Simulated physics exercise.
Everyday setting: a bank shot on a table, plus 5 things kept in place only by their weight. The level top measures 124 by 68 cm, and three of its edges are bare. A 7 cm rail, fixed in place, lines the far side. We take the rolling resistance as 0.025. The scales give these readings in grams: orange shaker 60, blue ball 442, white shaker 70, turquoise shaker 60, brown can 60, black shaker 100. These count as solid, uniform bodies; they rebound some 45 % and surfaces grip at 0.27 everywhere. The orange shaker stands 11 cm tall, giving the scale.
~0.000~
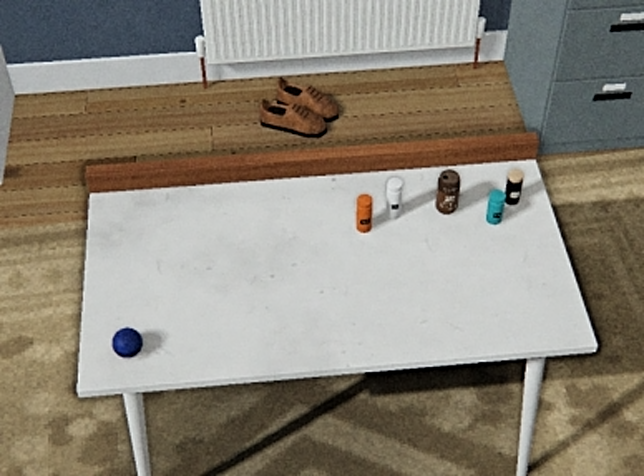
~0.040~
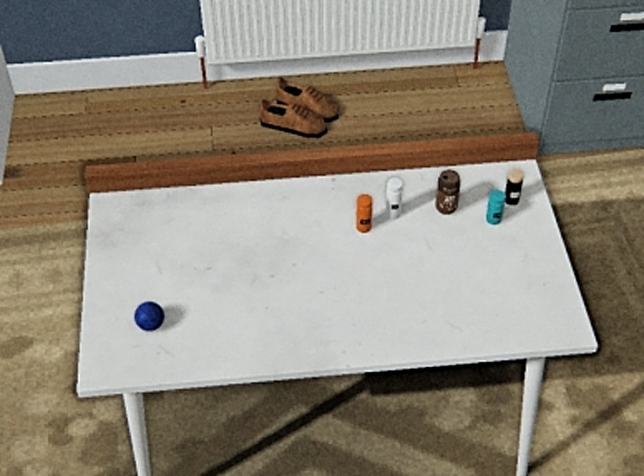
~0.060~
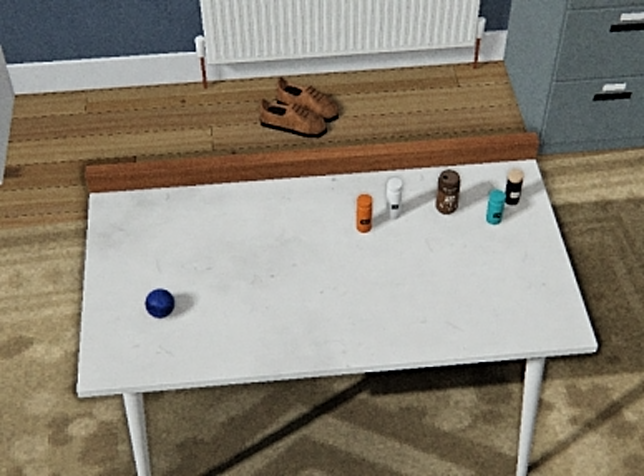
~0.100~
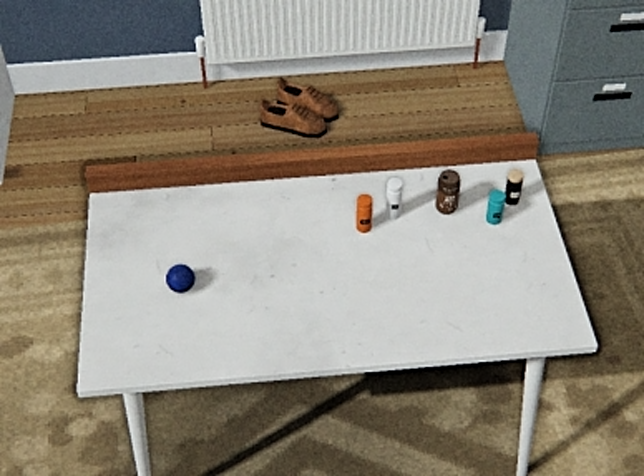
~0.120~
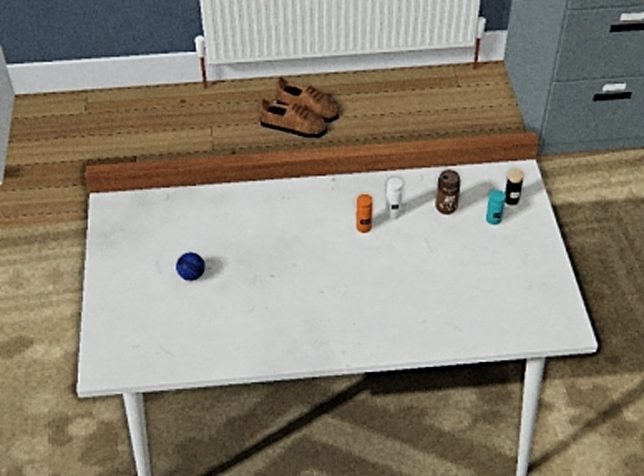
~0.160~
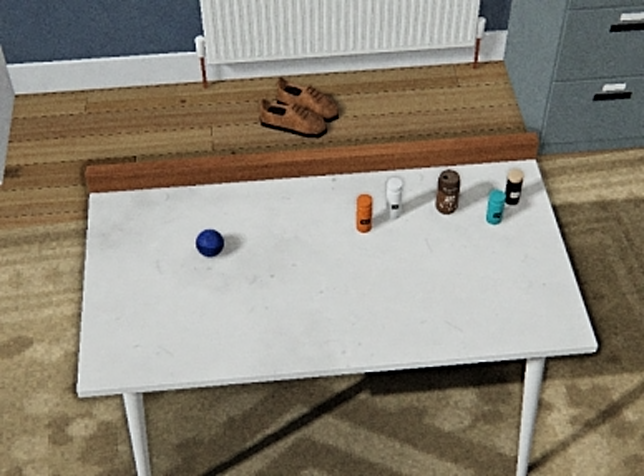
A blue ball rolls diagonally across a white table, away from the near left corner.
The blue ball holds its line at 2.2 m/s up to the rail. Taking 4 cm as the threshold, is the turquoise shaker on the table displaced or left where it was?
It is left where it was.
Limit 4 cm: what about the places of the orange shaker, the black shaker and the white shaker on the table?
In short, the orange shaker leaves its position, the black shaker stays close to home, the white shaker leaves its position.
By 0.66 s, blue ball near (397, 213); orange shaker tilted 17°; white shaker tilted 14°.
By 1.06 s, blue ball near (510, 230); orange shaker on its side; white shaker on its side; brown can 2 cm from its spot.
When it is over (1.8 s), lying over on the table, orange shaker and white shaker; the other 3 within 4 cm of the start. End places, in pixels of the last picture, turquoise shaker near (496, 208).
